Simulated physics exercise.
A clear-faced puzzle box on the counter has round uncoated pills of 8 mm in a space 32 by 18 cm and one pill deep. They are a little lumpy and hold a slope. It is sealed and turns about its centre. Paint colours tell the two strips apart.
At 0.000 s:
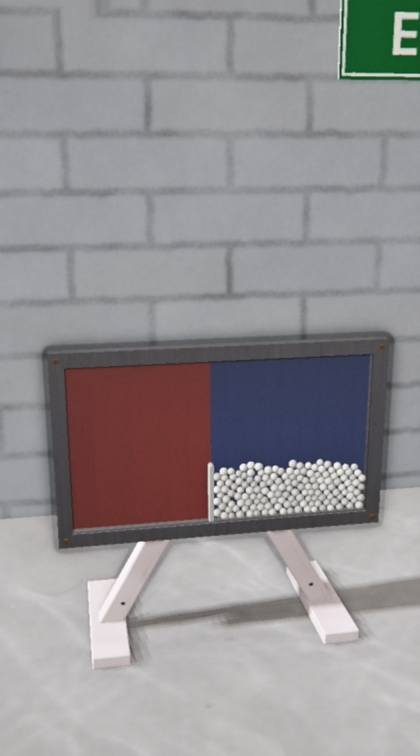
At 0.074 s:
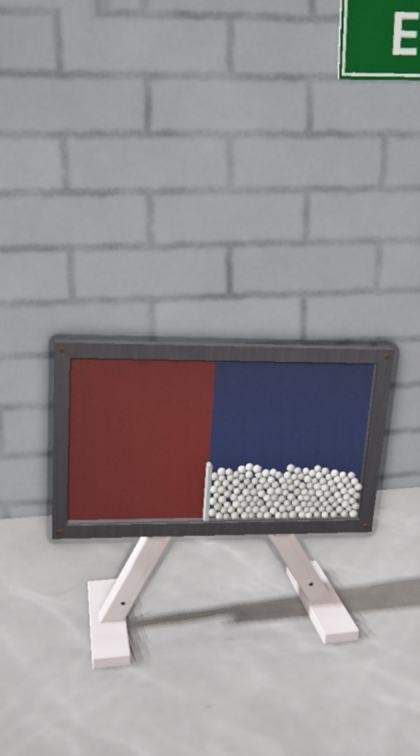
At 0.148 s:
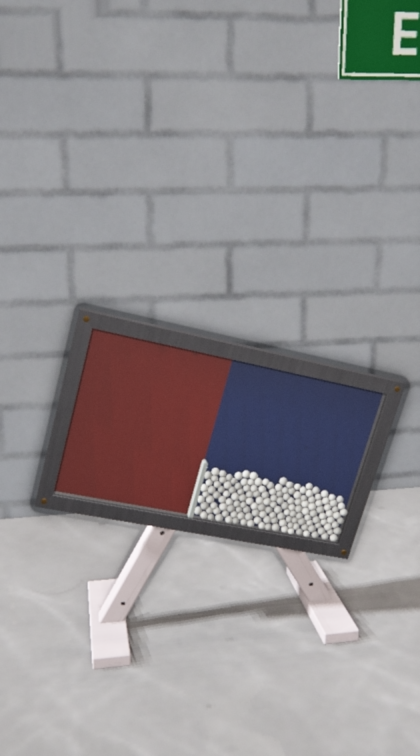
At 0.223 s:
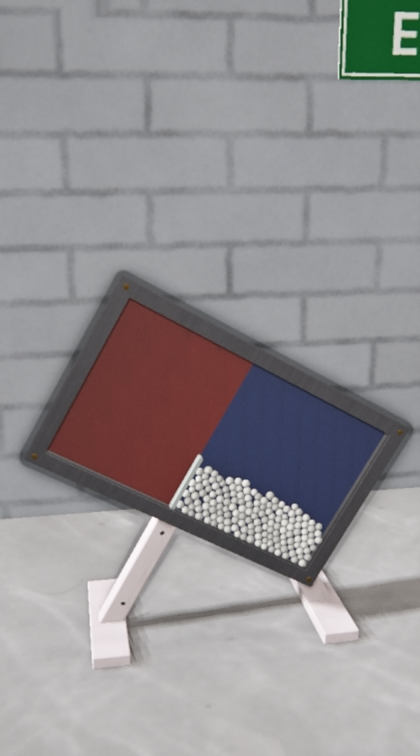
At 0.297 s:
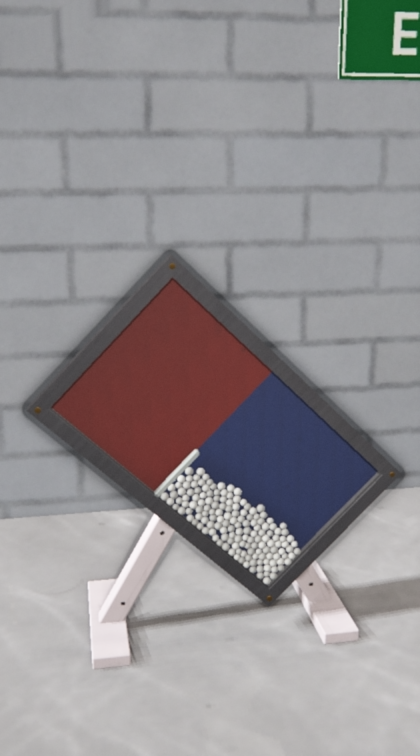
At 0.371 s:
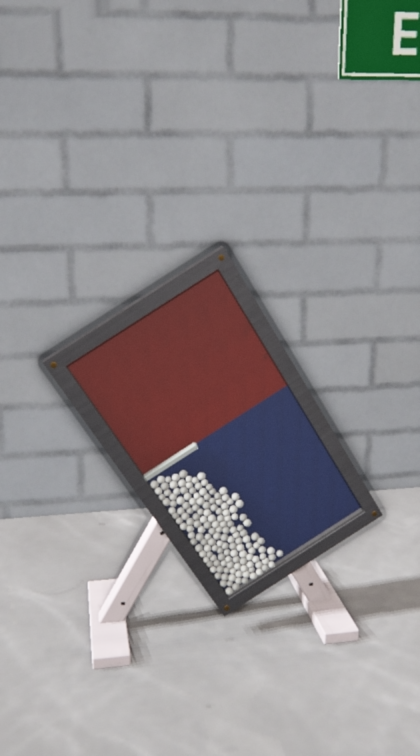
We see a framed panel, red on the left and blue on the right, turn clockwise on a stand until steeply tilted, while small white balls in the blue part shift into a sloping heap beside a short divider.
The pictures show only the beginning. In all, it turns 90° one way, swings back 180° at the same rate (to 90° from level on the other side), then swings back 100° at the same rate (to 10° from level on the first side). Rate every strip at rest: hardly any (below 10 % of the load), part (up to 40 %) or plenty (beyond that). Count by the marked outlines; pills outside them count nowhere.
Red strip: Plenty; blue strip: Part.
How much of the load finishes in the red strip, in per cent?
Roughly 65 per cent.
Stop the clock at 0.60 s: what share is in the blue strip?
Roughly 100 per cent.
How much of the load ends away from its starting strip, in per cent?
About 65 per cent.
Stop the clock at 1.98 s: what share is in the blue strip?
Some 35 per cent.
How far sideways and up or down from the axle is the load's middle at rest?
About 5 cm left and 6 cm below.
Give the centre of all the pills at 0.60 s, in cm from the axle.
Some 4 cm left and 11 cm below.
After 0.60 s, it stands 90° clockwise; the pills' middle is 4 cm left of and 11 cm below the centre; blue 100 %.
After 1.98 s, it stands 41° anticlockwise; the pills' middle is 4 cm left of and 8 cm below the centre; red 65 %, blue 35 %.
After 2.31 s, it stands 10° clockwise; the pills' middle is 8 cm left of and 4 cm below the centre; red 65 %, blue 35 %.
All still by 3.4 s, it stands 10° clockwise; red 65 %, blue 35 %.
